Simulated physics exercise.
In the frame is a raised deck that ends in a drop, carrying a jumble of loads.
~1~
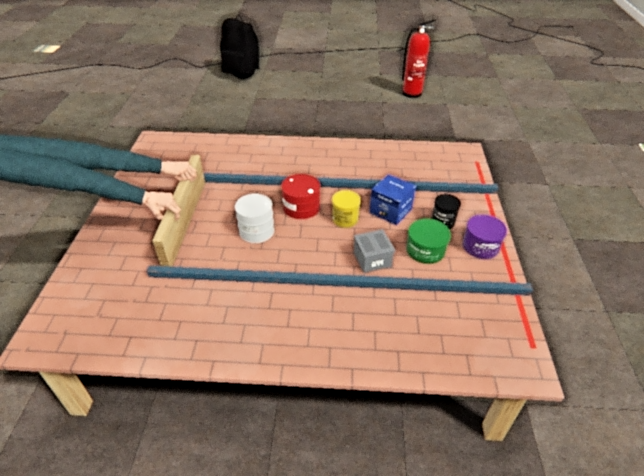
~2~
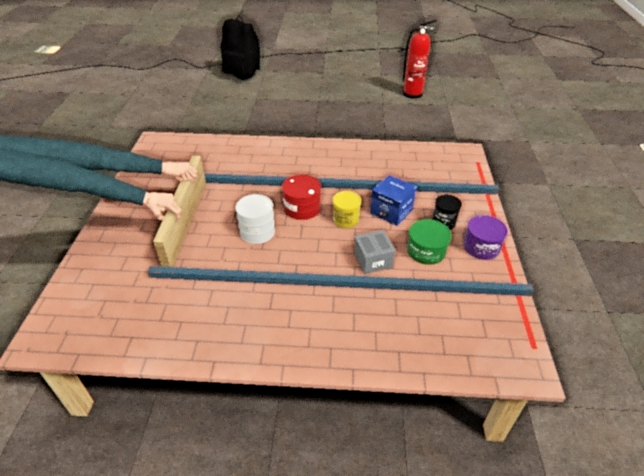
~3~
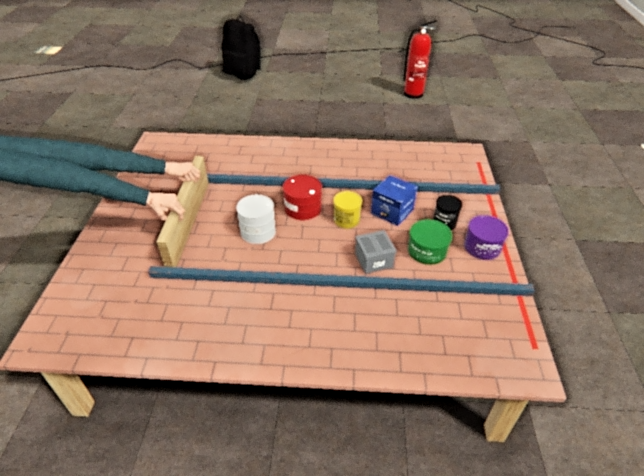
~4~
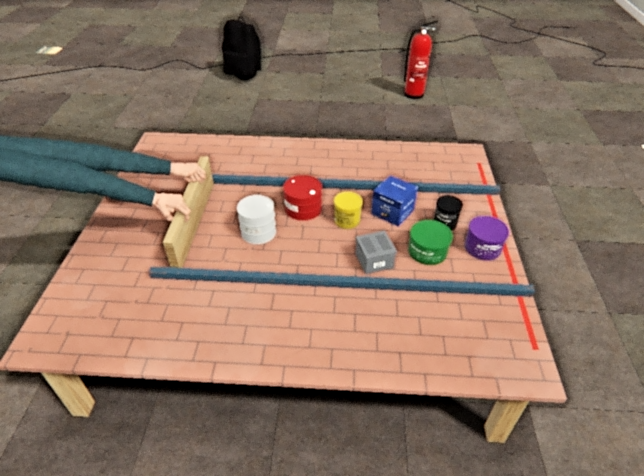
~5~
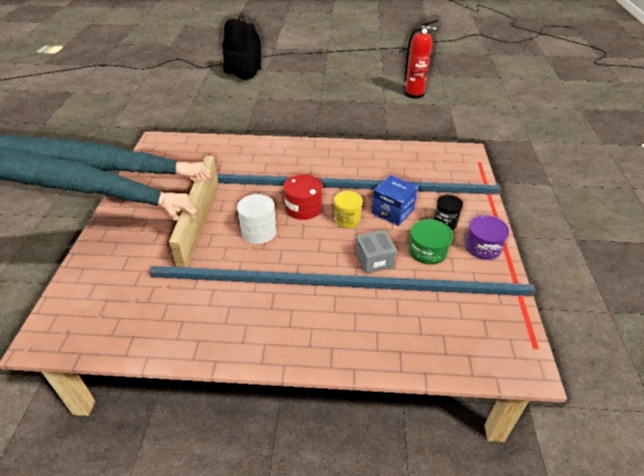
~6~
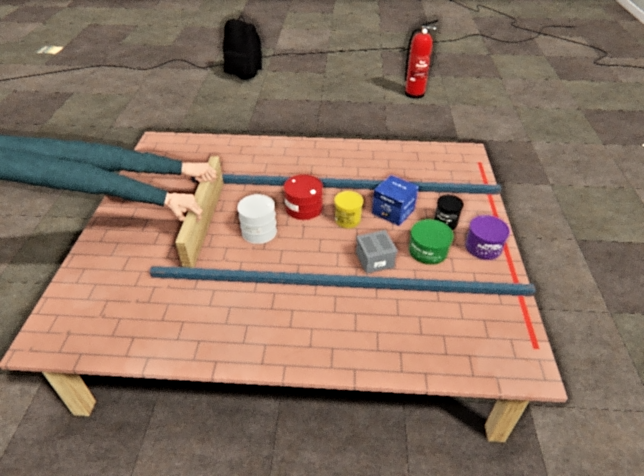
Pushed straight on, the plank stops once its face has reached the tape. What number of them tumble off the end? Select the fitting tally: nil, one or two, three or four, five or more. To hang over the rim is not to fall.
No fewer than five are pushed off.
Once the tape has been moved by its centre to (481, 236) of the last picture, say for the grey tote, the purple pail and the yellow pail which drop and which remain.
Here's how it goes: The grey tote is still up there, the purple pail ends up down, and the yellow pail ends up down.
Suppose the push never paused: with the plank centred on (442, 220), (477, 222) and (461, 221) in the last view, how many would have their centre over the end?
2, 5 and 3.
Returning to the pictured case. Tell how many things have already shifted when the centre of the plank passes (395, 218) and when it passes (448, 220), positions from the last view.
In order, the tallies are 7 and 8.
Soon after, none off yet; purple pail at rest near (487, 238); black pail at rest near (448, 213); green pail at rest near (430, 242).
Then, none off yet; purple pail moving near (489, 238); black pail moved about its own width near (486, 215); green pail moved a little near (455, 247).
At rest, the number that fall off is five or more; fallen, white canister, red canister, yellow pail, grey tote, blue box, green pail, black pail and purple pail.
